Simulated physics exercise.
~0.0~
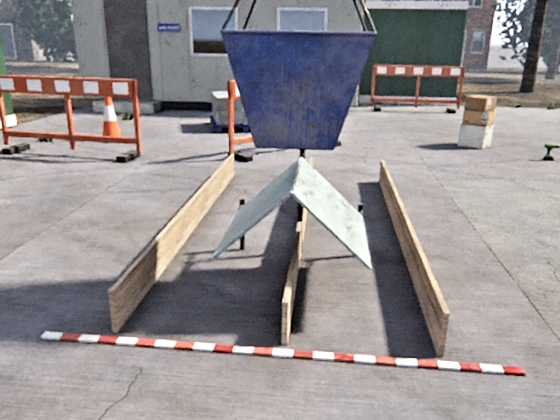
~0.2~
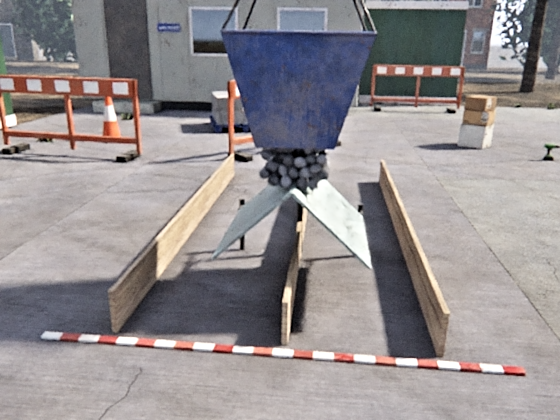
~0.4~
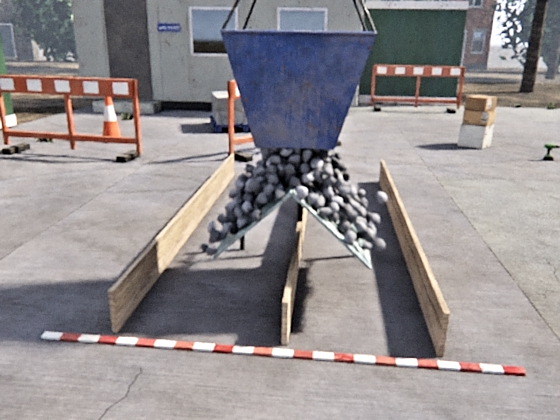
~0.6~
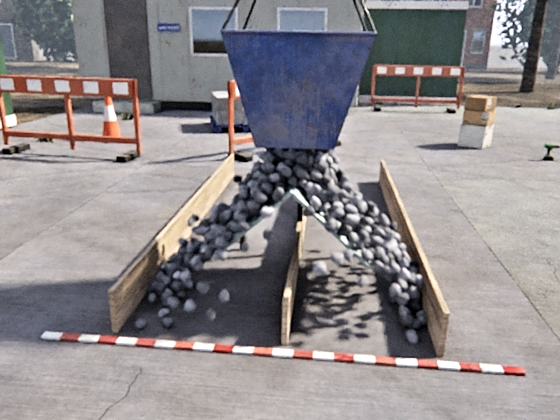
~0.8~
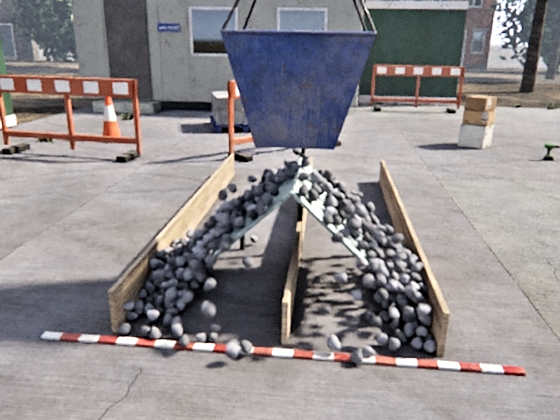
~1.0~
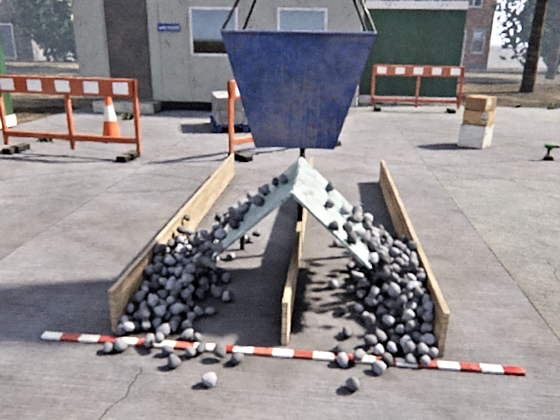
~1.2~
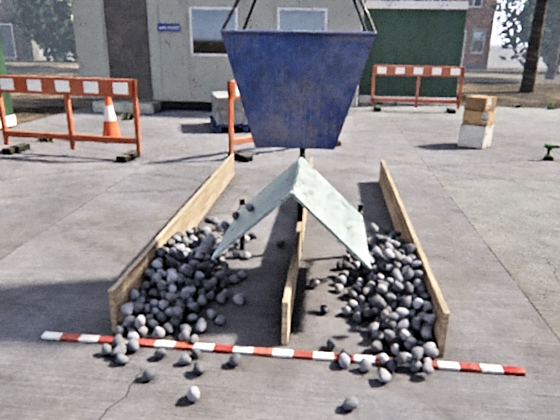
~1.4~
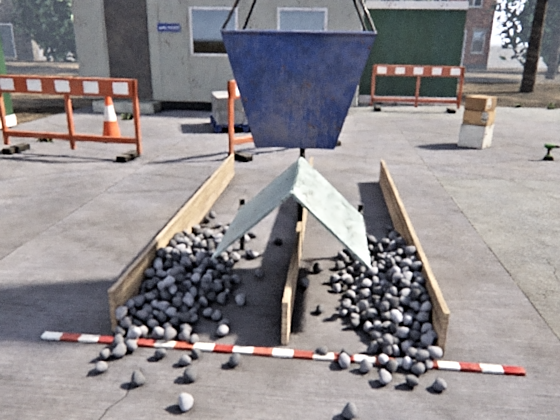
On a paved yard with portable cabins and orange and white barriers behind, a blue skip hangs still above a pale steel ridge set between wooden planks. Round grey stones drop from the bottom of the skip onto the peak of the ridge. They spread over both slopes and pour down into the left and right bays. The flow from the skip stops, and the last stones slide off the steel while a few roll past the striped staff in front. At the end the slopes are bare, with similar heaps lying in the two bays.
